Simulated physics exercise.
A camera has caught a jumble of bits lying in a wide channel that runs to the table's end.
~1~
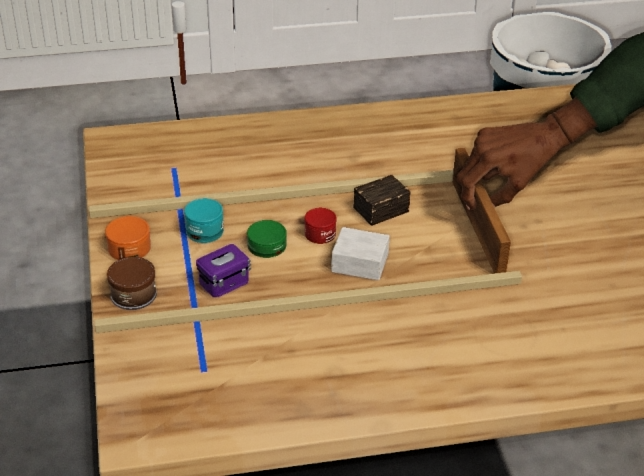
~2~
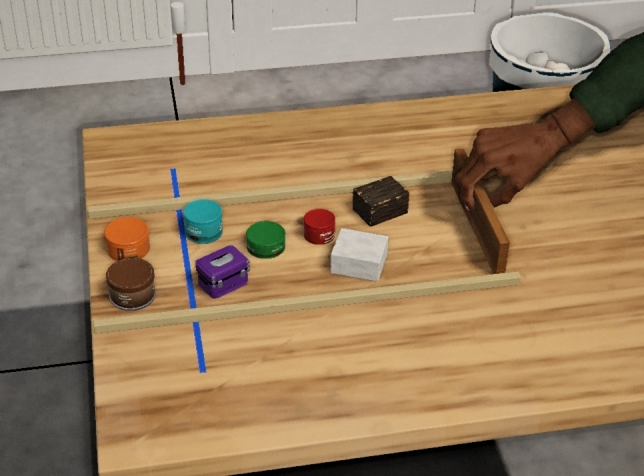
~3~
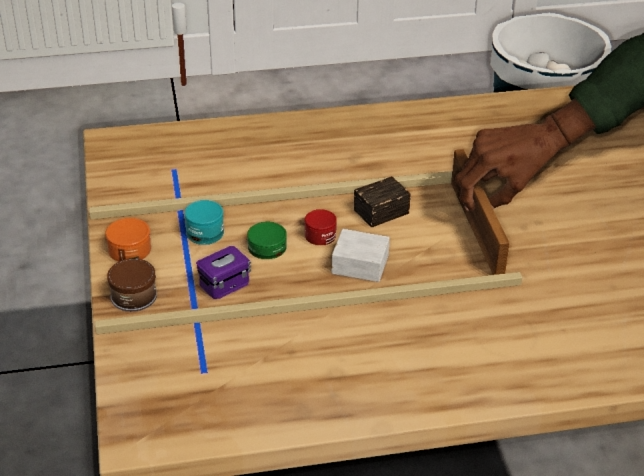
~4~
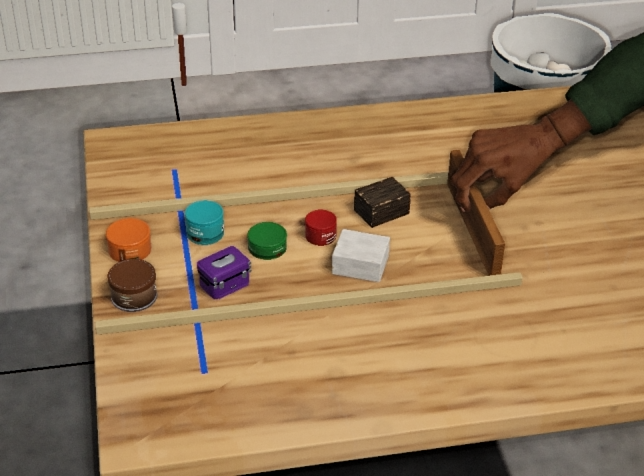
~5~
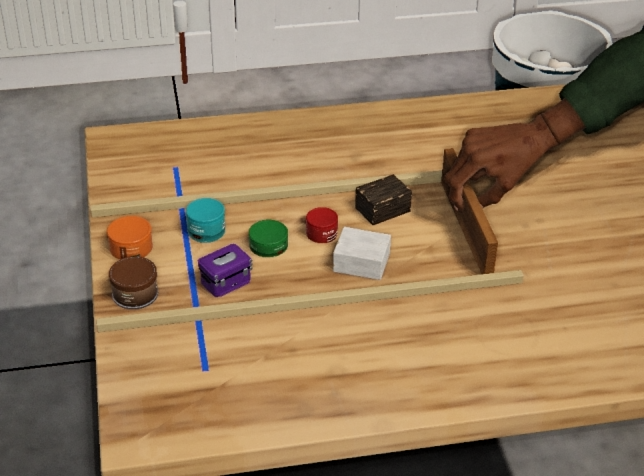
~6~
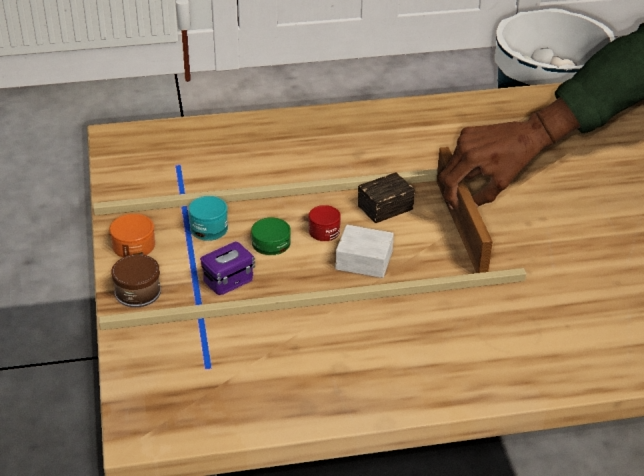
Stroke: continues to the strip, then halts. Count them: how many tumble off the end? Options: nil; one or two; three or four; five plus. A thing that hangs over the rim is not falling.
One or two.
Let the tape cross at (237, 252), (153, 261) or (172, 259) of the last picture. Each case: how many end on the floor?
First 0, then 4, then 2.
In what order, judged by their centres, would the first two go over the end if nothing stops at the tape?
Earliest first - brown pot, orange tub.
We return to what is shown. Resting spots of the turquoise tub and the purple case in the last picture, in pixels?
Turquoise tub at (121, 227), purple case at (122, 278).
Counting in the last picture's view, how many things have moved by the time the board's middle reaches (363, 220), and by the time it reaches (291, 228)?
Well, it's 2 at the first one and 5 at the second.
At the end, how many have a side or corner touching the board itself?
The figure is 3.
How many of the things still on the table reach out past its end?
I'd put it at 0.
A little later, none off yet; brown pot at rest near (137, 281); orange tub at rest near (133, 237); turquoise tub at rest near (208, 219).
Next, none off yet; brown pot moving near (125, 282); orange tub at rest near (130, 237); turquoise tub shifted about its own width near (168, 223).
When it is over, the number that fall off is one or two; down, orange tub and brown pot.
